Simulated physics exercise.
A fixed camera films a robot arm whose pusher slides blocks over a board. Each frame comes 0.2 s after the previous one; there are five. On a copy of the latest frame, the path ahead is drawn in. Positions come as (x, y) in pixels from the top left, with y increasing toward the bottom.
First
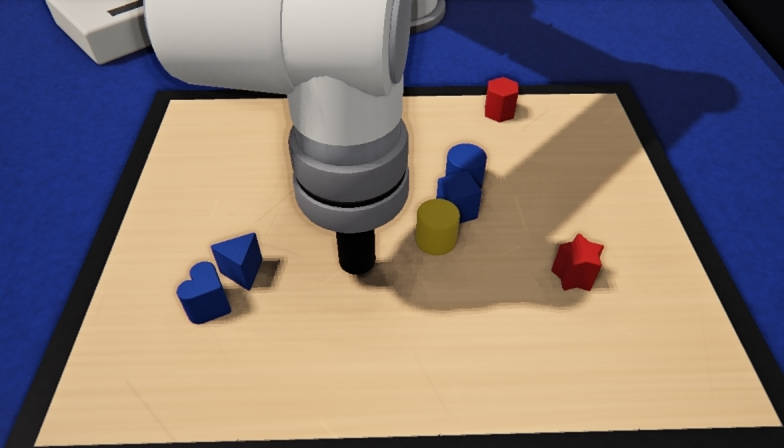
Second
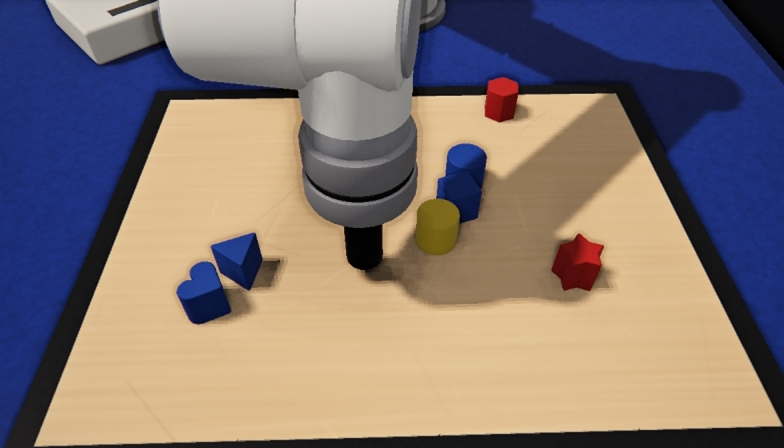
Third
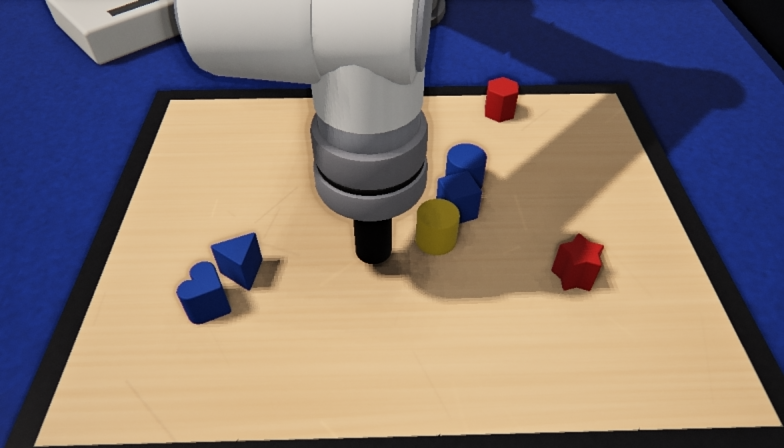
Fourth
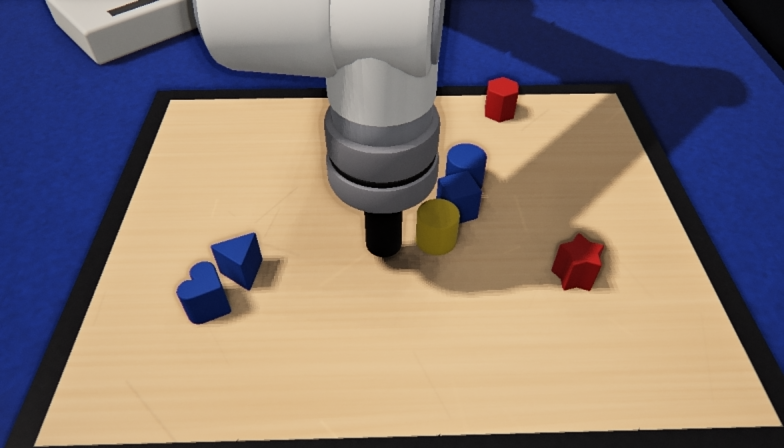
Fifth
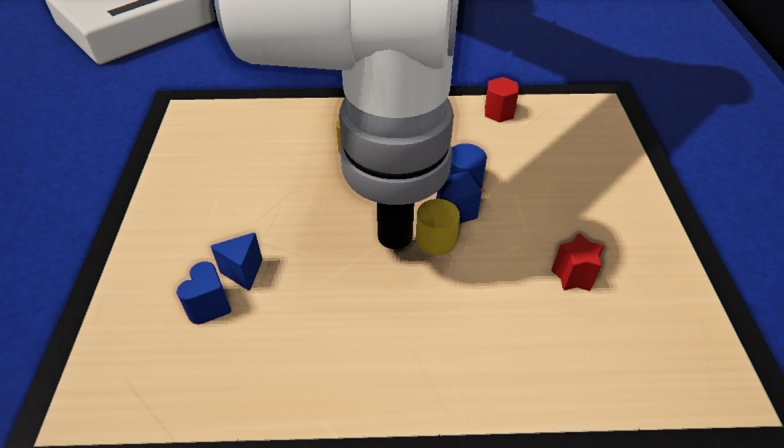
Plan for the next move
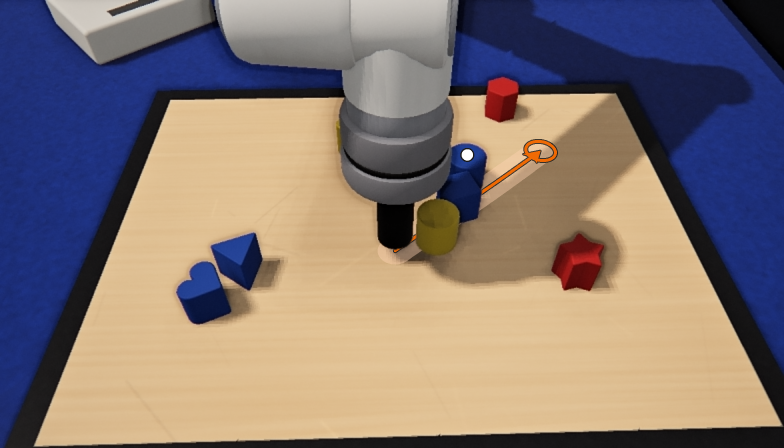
In the video, a robot arm with a black cylindrical tip moves slightly right and upward across a wooden board toward a yellow cylinder beside blue blocks, while the blue and red blocks around the board stay still.
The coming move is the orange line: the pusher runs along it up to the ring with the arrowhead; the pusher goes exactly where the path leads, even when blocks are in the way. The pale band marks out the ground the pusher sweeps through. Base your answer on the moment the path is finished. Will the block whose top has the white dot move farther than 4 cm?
I expect not.
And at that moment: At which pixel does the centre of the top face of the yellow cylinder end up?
Its top middle is near (482, 207).
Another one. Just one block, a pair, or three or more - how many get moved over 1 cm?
At least three of them.
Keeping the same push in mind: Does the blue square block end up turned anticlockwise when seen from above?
It seems so.
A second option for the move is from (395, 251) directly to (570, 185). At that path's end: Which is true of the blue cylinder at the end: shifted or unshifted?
By the last moment of the path, the blue cylinder has shifted.
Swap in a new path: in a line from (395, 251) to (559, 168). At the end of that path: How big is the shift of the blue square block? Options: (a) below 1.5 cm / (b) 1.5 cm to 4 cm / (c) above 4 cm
c
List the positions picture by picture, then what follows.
The first picture shows pusher tip (357, 261); block tops, yellow cylinder (438, 213); blue square block (460, 184); blue cylinder (467, 155); red six-sided block (504, 86).
The second picture shows pusher (365, 256); blocks unchanged.
The third picture shows pusher (374, 251); blocks unchanged.
The fourth picture shows pusher (384, 244); blocks unchanged.
The fifth picture shows pusher (395, 237); yellow cylinder (438, 213); blue square block (460, 184); blue cylinder (467, 155); red six-sided block (504, 86).
Path on the board, straight from (395, 251) to (541, 151); the dot is on the blue cylinder.
The first path, step by step. One third of the way, pusher (452, 199); yellow cylinder (482, 207); blue square block (485, 179), turned 75° anticlockwise.
Two thirds of the way, pusher (501, 166); yellow cylinder (482, 207); blue square block (533, 167), turned 25° anticlockwise; blue cylinder (478, 135).
At the end, pusher (544, 136); yellow cylinder (482, 207); blue square block (534, 167), turned 25° anticlockwise; blue cylinder (478, 135); red six-sided block in place.
